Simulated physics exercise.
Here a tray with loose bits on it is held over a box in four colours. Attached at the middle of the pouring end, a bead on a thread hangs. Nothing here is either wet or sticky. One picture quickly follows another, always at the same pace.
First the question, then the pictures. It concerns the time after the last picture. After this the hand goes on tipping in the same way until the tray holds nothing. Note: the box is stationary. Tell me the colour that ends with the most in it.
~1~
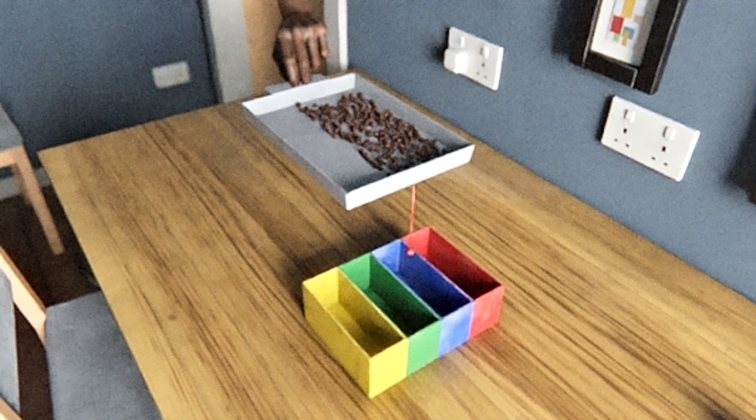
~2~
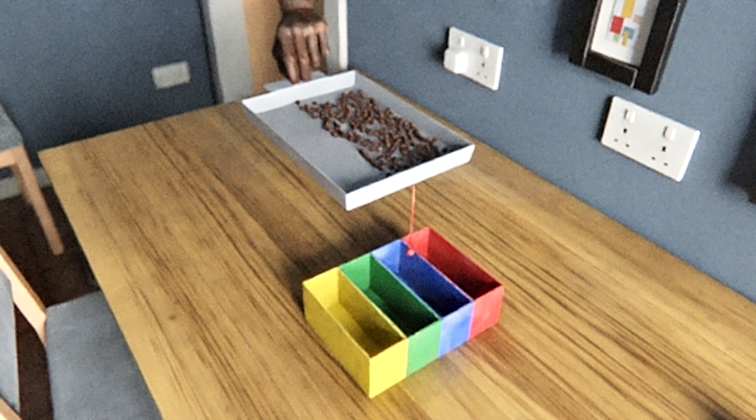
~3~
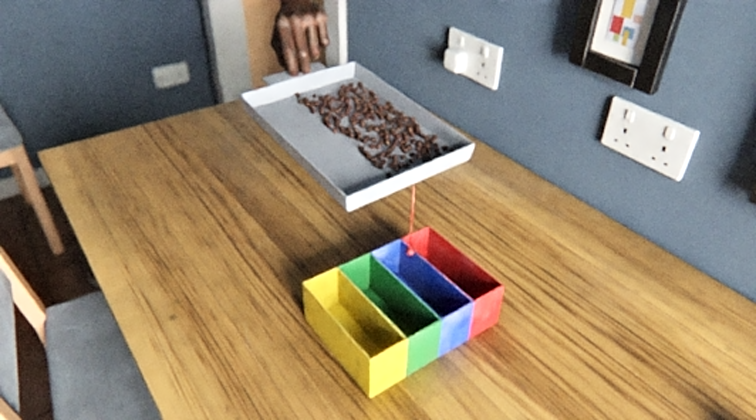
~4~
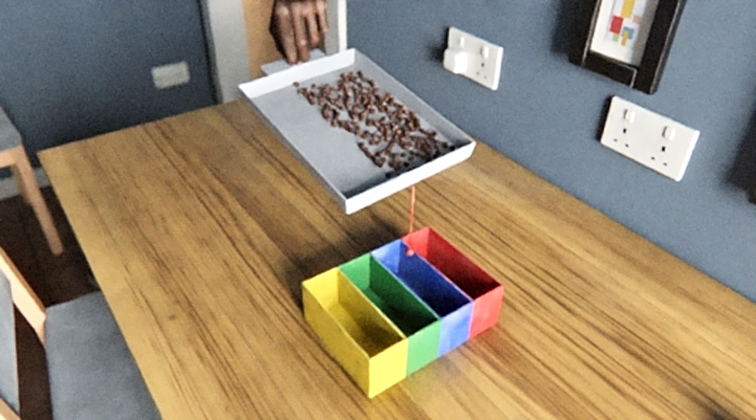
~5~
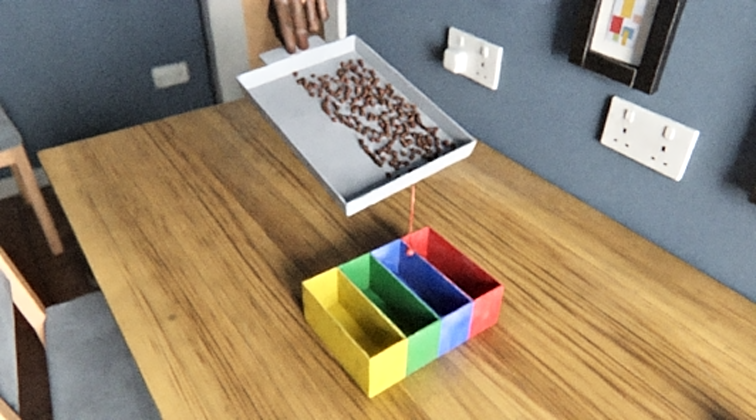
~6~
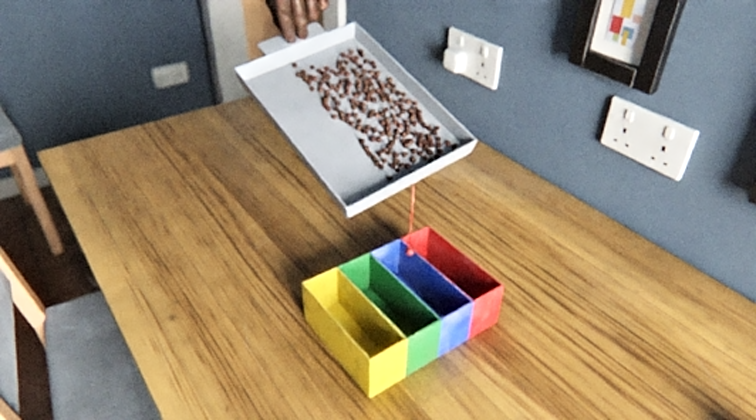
That would be yellow.
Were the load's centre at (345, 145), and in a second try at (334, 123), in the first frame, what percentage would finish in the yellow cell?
It would be 60 in a hundred, and then 60 in a hundred.
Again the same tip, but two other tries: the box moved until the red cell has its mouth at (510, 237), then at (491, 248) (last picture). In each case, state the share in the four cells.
About 0 in a hundred, then about 20 in a hundred.
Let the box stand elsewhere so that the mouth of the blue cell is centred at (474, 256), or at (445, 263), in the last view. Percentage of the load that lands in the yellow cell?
Approximately 0 percent, followed by approximately 60 percent.
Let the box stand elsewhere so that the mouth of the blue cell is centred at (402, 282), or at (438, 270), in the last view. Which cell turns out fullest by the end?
So it's the green one for the first shift and that yellow cell for the second.
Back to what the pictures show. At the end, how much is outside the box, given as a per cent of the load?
0 per cent.
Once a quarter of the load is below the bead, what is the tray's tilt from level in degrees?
105 degrees.
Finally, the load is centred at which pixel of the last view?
Roughly pixel (360, 334).
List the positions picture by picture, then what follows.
In the first frame, corners of the pouring end at (348, 192) and (471, 145), level; middle of the load at (371, 132), allspice berries; bead on its thread at (410, 252); yellow cell at (388, 365); green cell at (423, 345); blue cell at (456, 326); red cell at (486, 308).
In the second frame, corners of the pouring end at (348, 192) and (471, 144), level; middle of the load at (371, 131).
In the third frame, corners of the pouring end at (348, 195) and (471, 143), tipped barely, lowest at the left corner; middle of the load at (371, 127).
In the fourth frame, corners of the pouring end at (348, 198) and (472, 142), tipped a little, lowest at the left corner; middle of the load at (371, 121).
In the fifth frame, corners of the pouring end at (348, 202) and (473, 141), tipped a little, lowest at the left corner; middle of the load at (372, 115).
In the sixth frame, corners of the pouring end at (348, 205) and (473, 140), tipped clearly, lowest at the left corner; middle of the load at (372, 112), about a third on the move; yellow cell at (388, 365); green cell at (423, 344); blue cell at (455, 326); red cell at (486, 308).
Soon, tray tipped steeply; most on the tray; a stray few in the yellow cell; a stray few in the green cell; a small part falling or outside the box.
A while on, tray tipped right over; most on the tray; about a quarter in the yellow cell; a stray few in the green cell; a stray few in the blue cell; a stray few falling or outside the box.
Towards the end, tray tipped past a quarter turn; about two thirds in the yellow cell; about a third in the green cell; a stray few in the blue cell; a stray few falling or outside the box.
Finally, tray tipped past a quarter turn; about two thirds in the yellow cell; about a third in the green cell; a stray few in the blue cell; none in the red cell; a stray few outside the box.
